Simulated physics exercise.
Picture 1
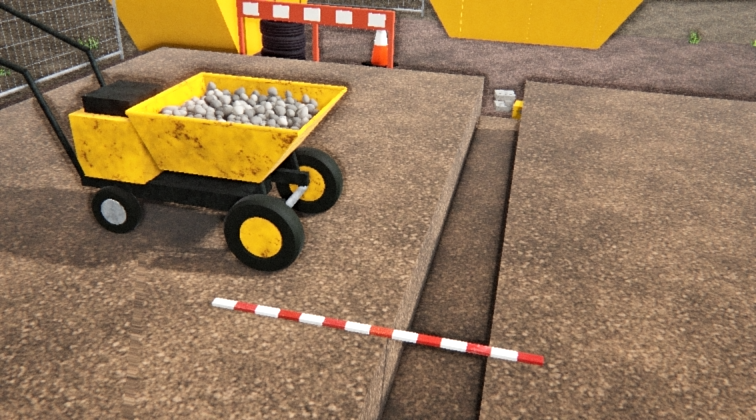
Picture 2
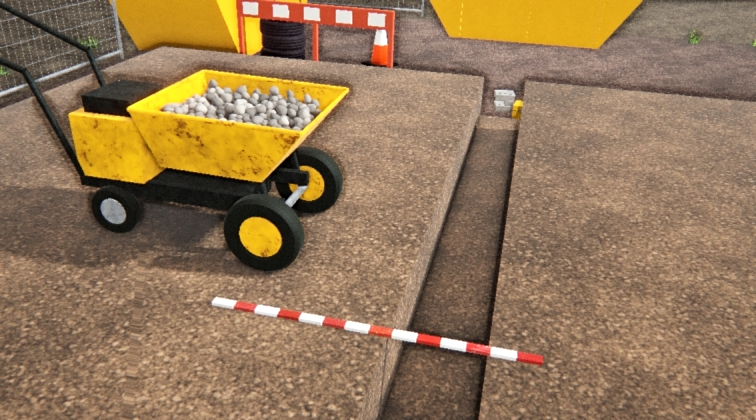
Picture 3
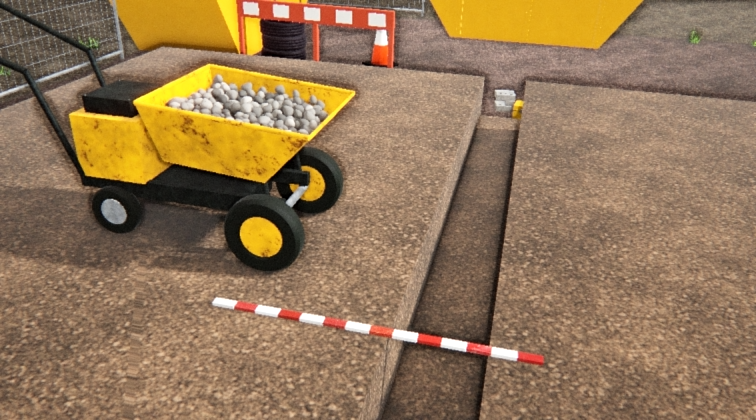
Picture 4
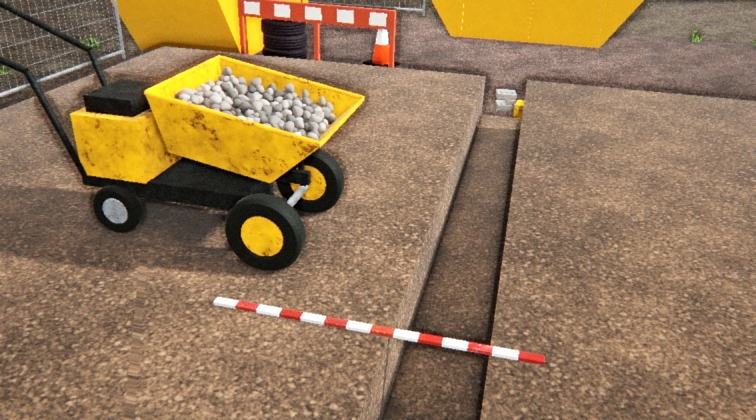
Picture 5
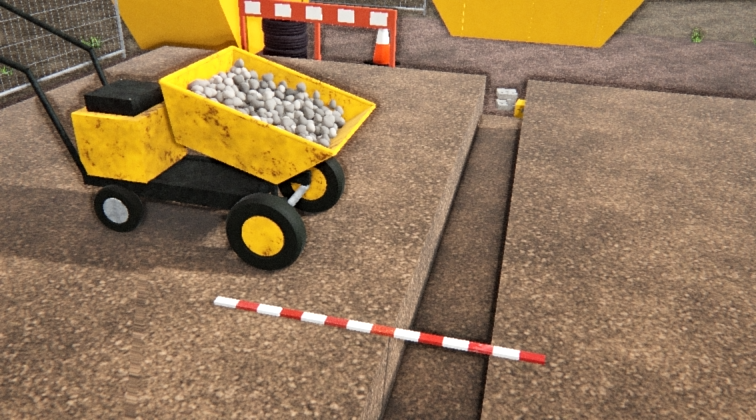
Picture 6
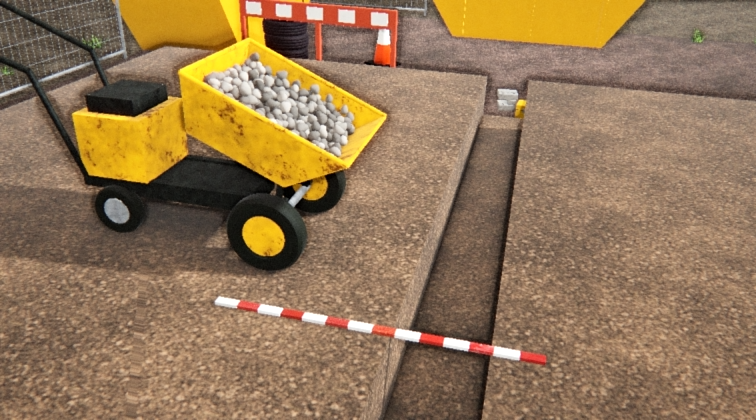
Building site with a yellow motor barrow standing beside a trench, its skip full of grey stones steadily tilting down towards the right.
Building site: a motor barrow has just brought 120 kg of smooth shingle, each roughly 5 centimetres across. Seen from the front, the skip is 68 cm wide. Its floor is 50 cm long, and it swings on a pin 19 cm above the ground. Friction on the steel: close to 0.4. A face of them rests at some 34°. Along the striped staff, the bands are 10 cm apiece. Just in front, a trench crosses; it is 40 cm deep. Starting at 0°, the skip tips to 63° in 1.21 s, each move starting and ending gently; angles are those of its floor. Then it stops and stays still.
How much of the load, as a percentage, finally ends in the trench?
I would put it at about 98 per cent.
Then, 0.4 s after the last picture the floor is at 53°, 100 % in the skip; the foremost stones are at (383, 185).
Then, 0.8 s after the last picture the floor is at 63°, 73 % in the skip, 4 % short of the trench, 23 % in the trench; the foremost stones are at (470, 311).
Then, 1.1 s after the last picture the floor is at 63°, 38 % in the skip, 5 % short of the trench, 57 % in the trench; the foremost stones are at (490, 325).
Then, 3.1 s after the last picture the floor is at 63°, 0 % in the skip, 2 % short of the trench, 98 % in the trench; the foremost stones are at (495, 310).
